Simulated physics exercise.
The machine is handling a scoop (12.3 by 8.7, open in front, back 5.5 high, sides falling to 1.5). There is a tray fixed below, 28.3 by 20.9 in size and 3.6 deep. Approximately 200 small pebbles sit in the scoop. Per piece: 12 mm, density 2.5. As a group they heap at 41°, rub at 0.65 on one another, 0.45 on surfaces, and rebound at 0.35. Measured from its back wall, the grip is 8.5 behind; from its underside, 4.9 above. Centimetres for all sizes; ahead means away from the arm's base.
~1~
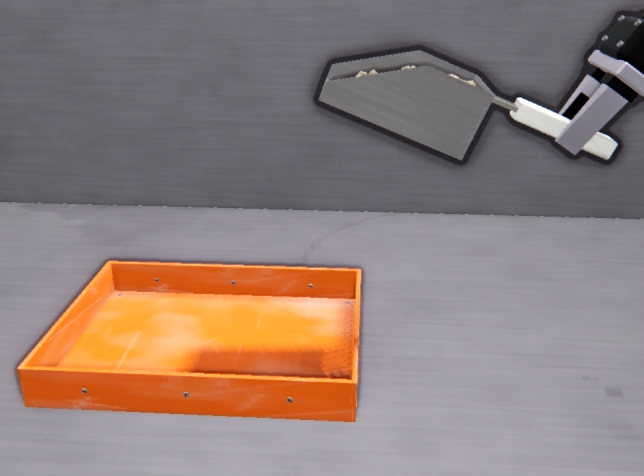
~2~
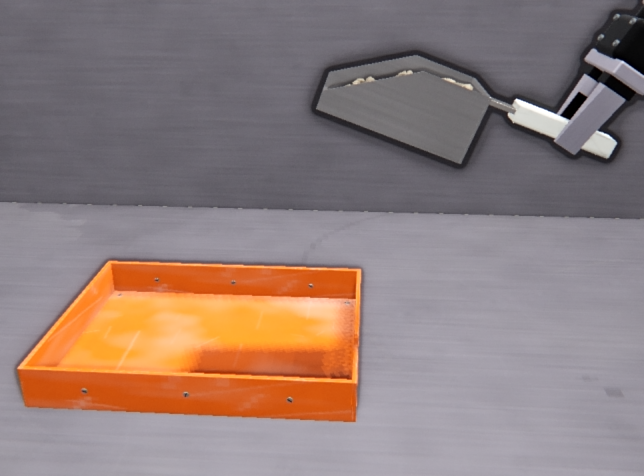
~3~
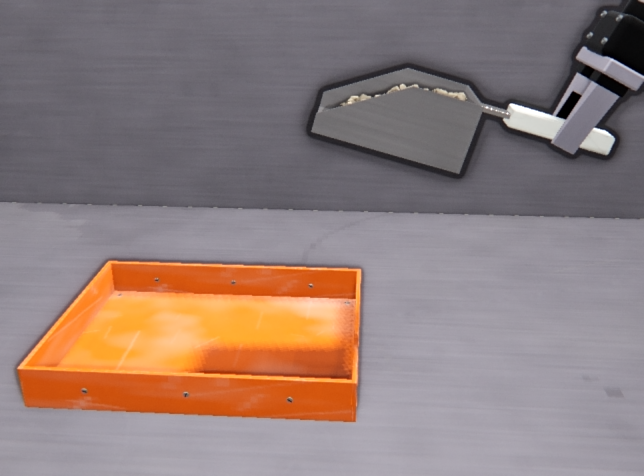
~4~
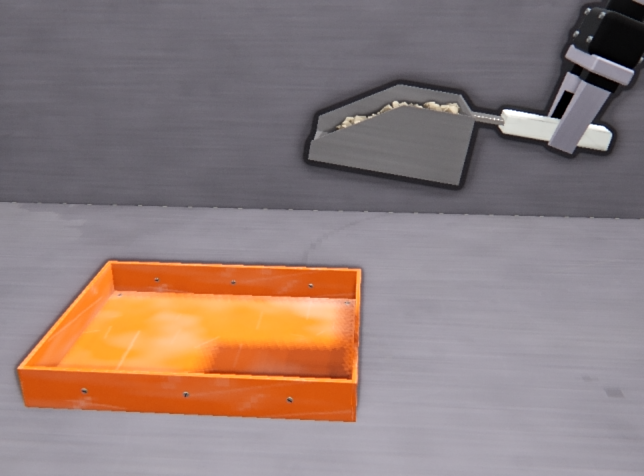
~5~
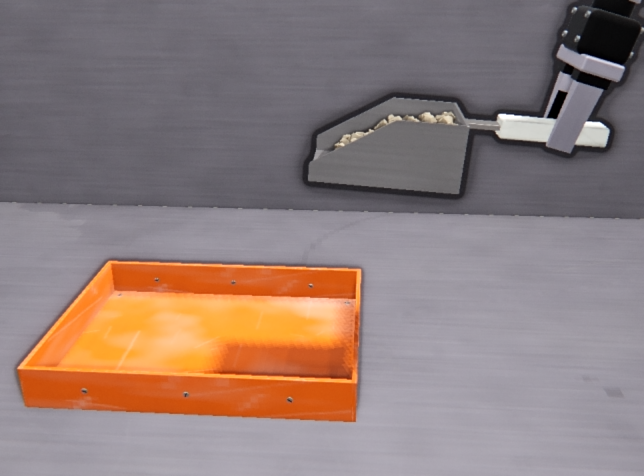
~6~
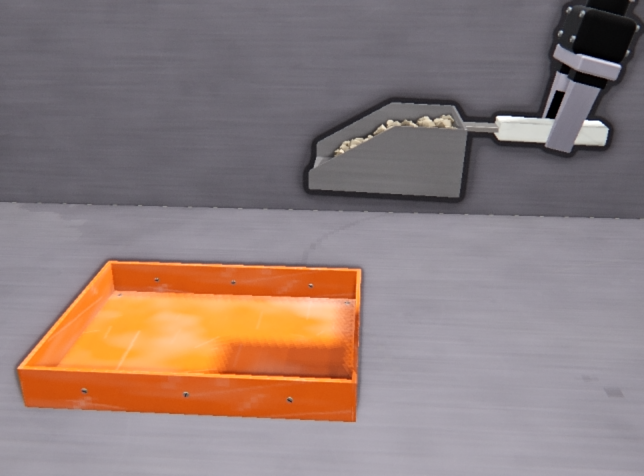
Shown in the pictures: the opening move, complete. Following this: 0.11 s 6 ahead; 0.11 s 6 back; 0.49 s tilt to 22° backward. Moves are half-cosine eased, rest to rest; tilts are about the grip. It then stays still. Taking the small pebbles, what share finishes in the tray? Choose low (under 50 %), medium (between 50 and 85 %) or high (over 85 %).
Medium.
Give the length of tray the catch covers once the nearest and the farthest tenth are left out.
It covers roughly 18 centimetres.
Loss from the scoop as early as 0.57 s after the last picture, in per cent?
About 70 per cent so far.
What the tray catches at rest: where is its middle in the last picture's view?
(208, 338).
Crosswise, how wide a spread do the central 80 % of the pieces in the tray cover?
Near 12 cm across.
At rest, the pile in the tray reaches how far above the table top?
Around 2.5 cm above the table.
Then, 0.28 s after the last picture, tilted 3° backward, highest piece 22 above the table; 64 on the scoop, 12 in the tray, 123 in flight or on a rim.
Then, 0.57 s after the last picture, tilted 18° backward, highest piece 27 above the table; 141 in the tray, 56 on the scoop, 2 in flight or on a rim.
Then, 0.91 s after the last picture, tilted 22° backward, highest piece 28 above the table; 143 in the tray, 56 on the scoop.
Then, 1.96 s after the last picture, tilted 22° backward, highest piece 27 above the table; 143 in the tray, 56 on the scoop.
Final count, 143 in the tray, 56 on the scoop. That is 72 % in the tray.
